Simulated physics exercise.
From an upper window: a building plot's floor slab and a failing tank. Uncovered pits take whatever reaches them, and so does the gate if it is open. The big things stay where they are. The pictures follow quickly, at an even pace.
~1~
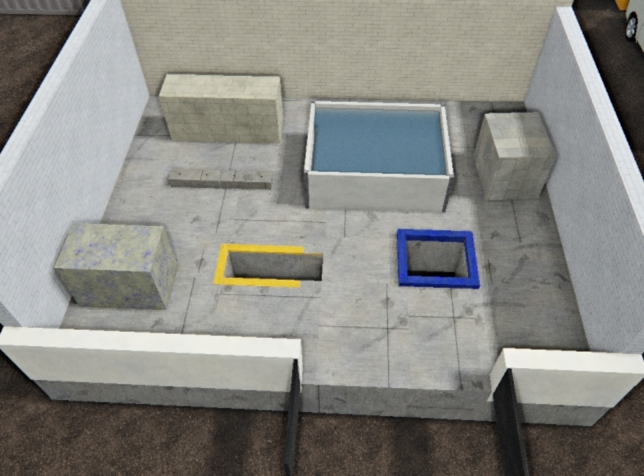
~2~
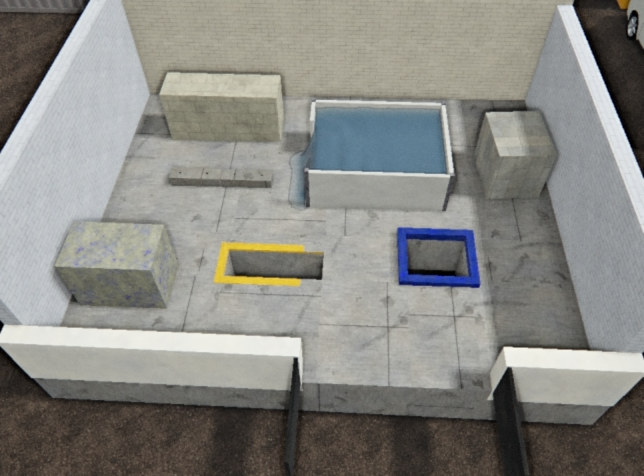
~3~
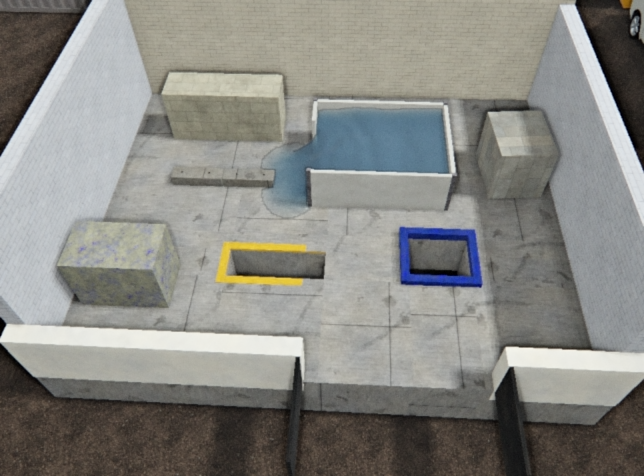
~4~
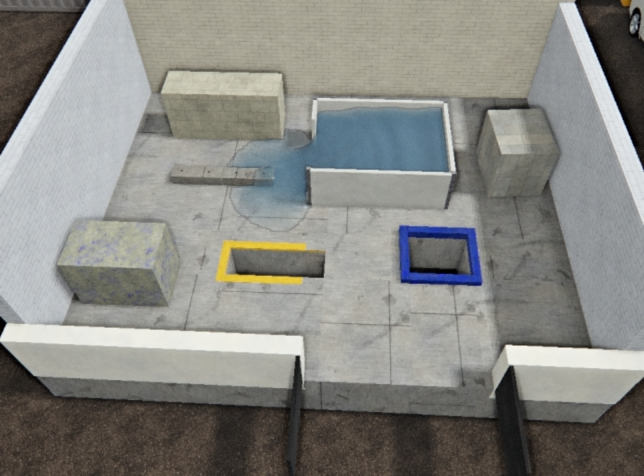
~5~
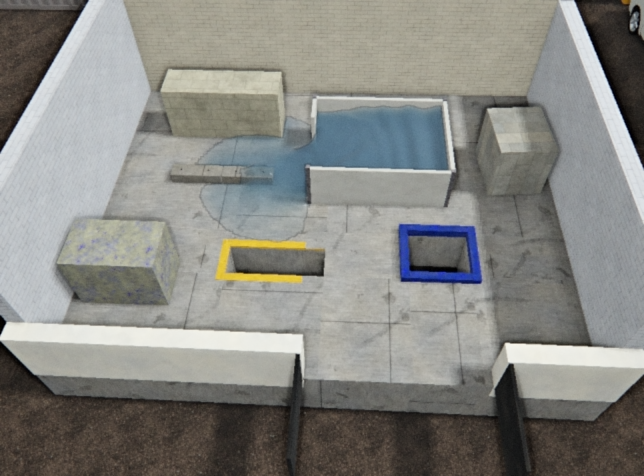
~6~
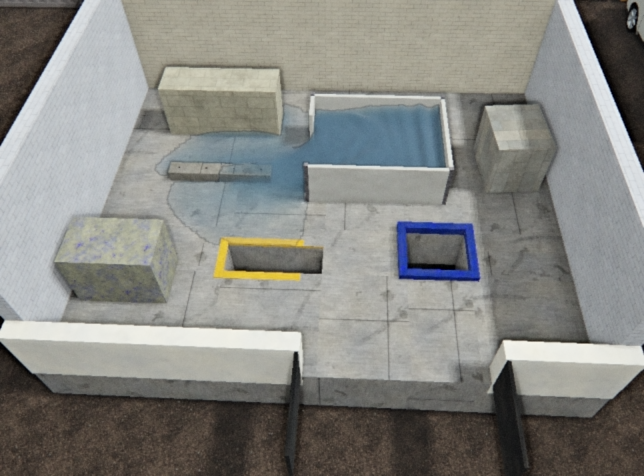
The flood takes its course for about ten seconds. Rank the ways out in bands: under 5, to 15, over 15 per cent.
One by one: The gate takes under 5 %; the yellow pit takes over 15 %; the blue pit takes under 5 %.
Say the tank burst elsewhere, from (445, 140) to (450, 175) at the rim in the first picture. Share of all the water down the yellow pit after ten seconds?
Per cent: Yellow 6.
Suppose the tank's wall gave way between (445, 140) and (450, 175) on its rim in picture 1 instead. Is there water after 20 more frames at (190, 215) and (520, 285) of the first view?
In turn: Clear, flooded.
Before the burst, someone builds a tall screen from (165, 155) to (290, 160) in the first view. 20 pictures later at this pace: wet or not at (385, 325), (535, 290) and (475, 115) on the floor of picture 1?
In turn: Dry, no water, clear.
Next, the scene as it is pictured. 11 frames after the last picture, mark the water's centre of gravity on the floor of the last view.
Roughly at (264, 177).
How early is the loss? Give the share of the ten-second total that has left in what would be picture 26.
I make it 15 per cent.
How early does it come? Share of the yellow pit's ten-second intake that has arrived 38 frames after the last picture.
Roughly 55 per cent.
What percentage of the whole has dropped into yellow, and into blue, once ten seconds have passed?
About 30 and 0 per cent.
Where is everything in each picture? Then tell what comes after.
In the first picture, the tank at (378, 141) is whole and still.
In the second picture, water pours out at (312, 167) and has run to (302, 153).
In the third picture, water pours out at (314, 169) and has run to (273, 155).
In the fourth picture, water pours out at (314, 169) and has run to (232, 167).
In the fifth picture, water pours out at (313, 167) and has run to (199, 168).
In the sixth picture, water pours out at (312, 165) and has run to (163, 165).
A moment on, water covers 25 % of the floor; the gate 0 %, the yellow pit 1 %, the blue pit 0 %.
Next, water covers 35 % of the floor; the gate 0 %, the yellow pit 2 %, the blue pit 0 %.
Then, water covers 45 % of the floor; the gate 0 %, the yellow pit 4 %, the blue pit 0 %.
Later, water covers 75 % of the floor; the gate 0 %, the yellow pit 16 %, the blue pit 0 %.
In the end, water covers 85 % of the floor; the gate 2 %, the yellow pit 30 %, the blue pit 0 %.
